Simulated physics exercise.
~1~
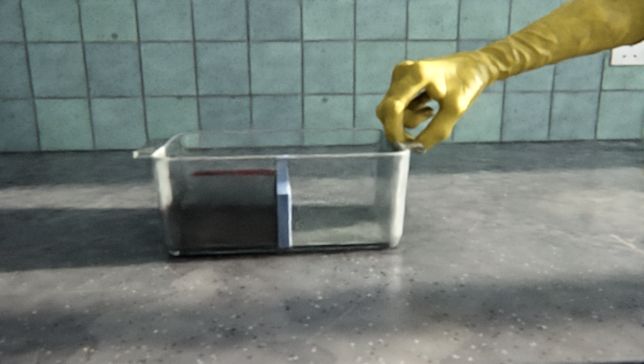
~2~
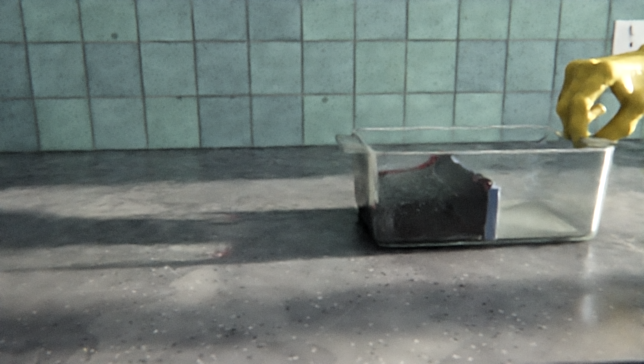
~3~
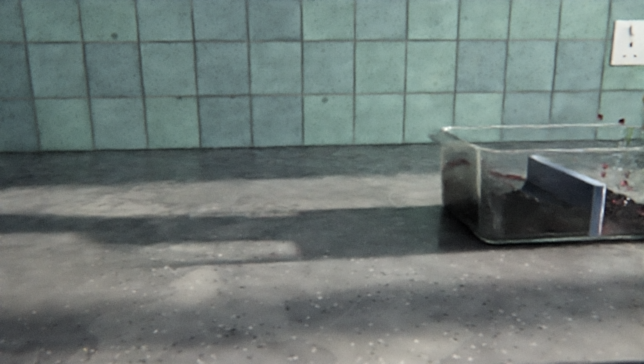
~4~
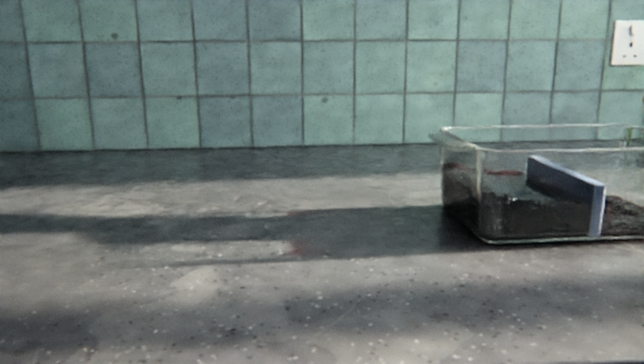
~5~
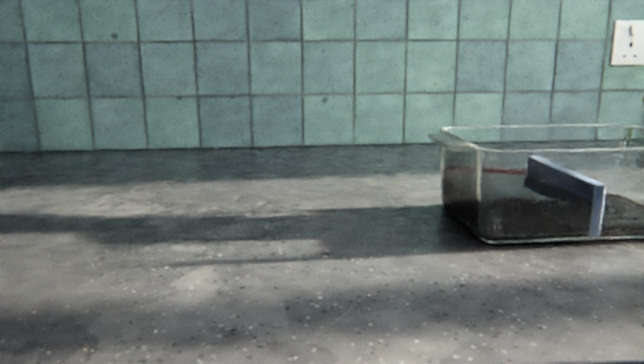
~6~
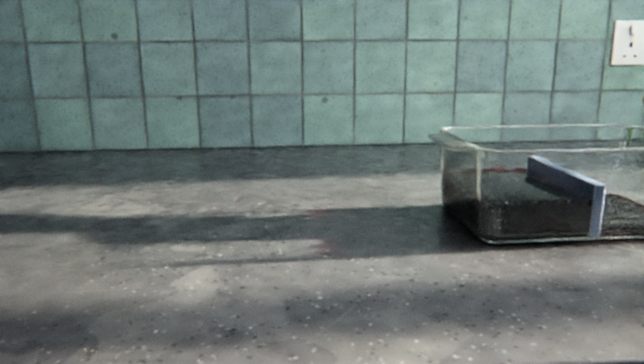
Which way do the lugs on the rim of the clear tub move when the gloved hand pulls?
The lugs move to the right, travelling along with the tub as it slides over the worktop.
On a grey speckled worktop in front of green wall tiles, a clear oblong tub holds dark red wine to the left of a fixed upright divider. A hand in a shiny yellow glove grips the right end of the rim and pulls the tub to the right. As it slides, the wine heaps up unevenly against the divider. The tub stops at the right edge of the view, the hand is gone, and red drops fly above the right side while the wine sloshes. The surface then settles, leaving most of the wine on the left and a little on the right.
